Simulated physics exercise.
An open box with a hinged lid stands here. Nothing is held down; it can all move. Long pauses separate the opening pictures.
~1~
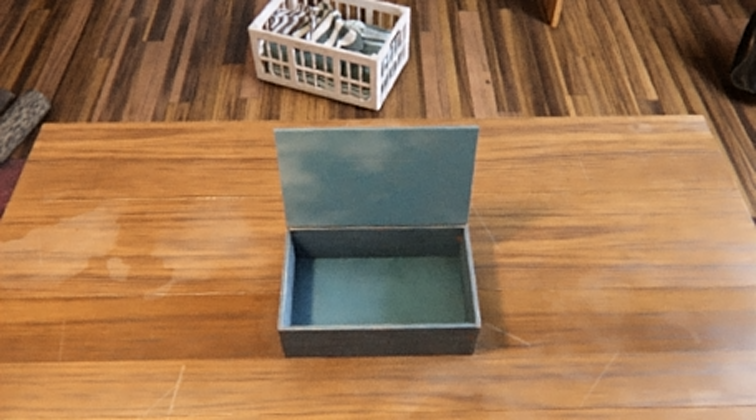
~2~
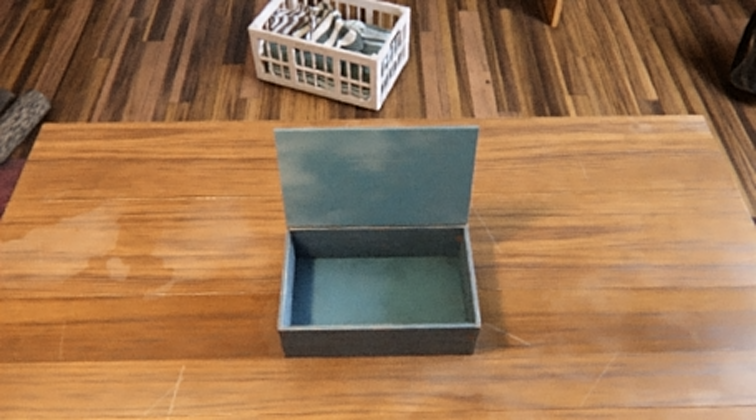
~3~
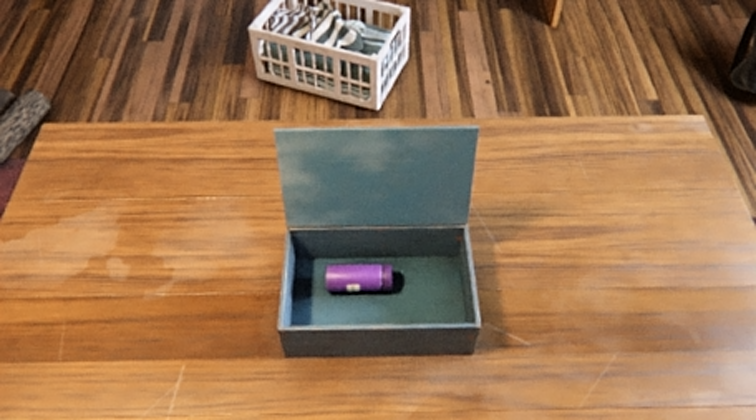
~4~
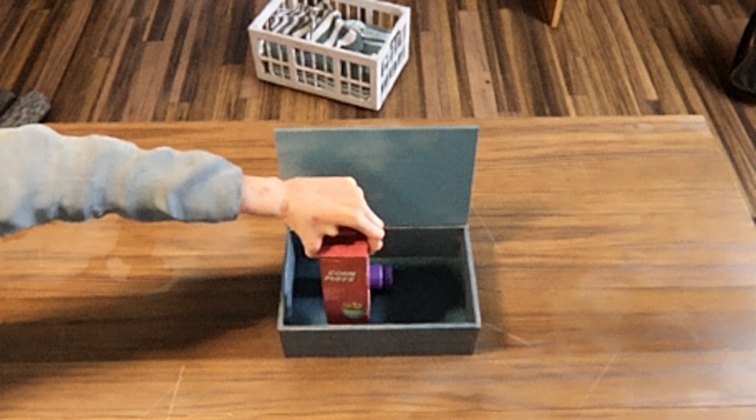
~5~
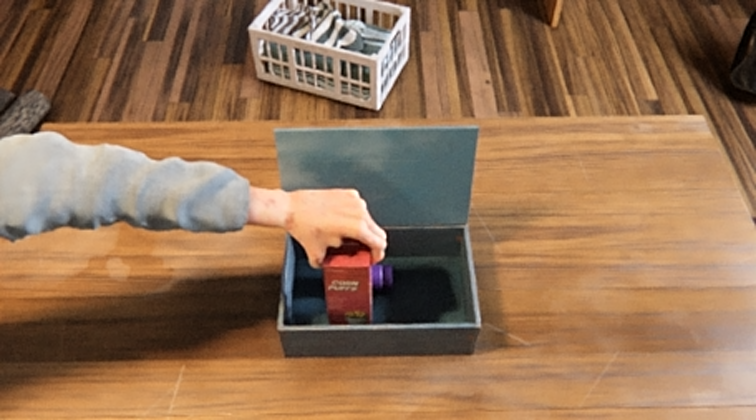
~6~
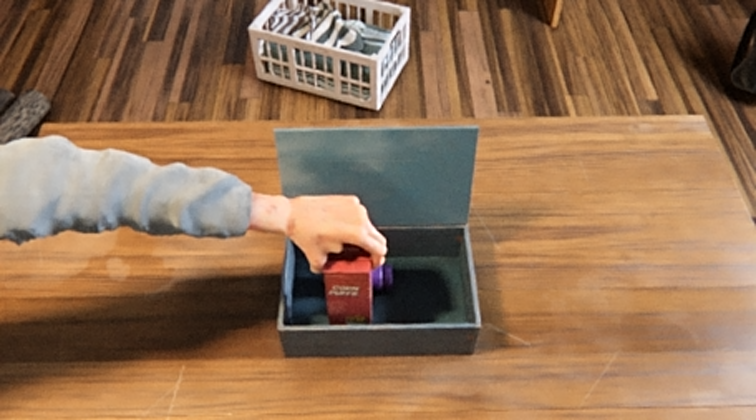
A purple shaker appears in an open box, then a hand lowers a red carton inside.
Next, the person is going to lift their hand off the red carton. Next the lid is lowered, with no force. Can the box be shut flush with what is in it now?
No, not flush.
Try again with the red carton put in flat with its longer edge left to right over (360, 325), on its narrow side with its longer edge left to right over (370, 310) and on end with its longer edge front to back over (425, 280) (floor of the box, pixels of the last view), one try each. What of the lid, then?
With the first placement the lid ends up closed; with the second, it ends up closed; with the third, it remains open.
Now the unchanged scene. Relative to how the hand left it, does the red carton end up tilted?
Observation: It keeps the set orientation.
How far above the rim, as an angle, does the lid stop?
Roughly 45 degrees above the rim.
Then, 1.20 s past the last view, lid starting down.
Then, 1.50 s past the last view, lid 65° above the rim.
Finally, lid 46° above the rim; both still in place. Final places as the last picture's camera would see them, red carton near (350, 292).
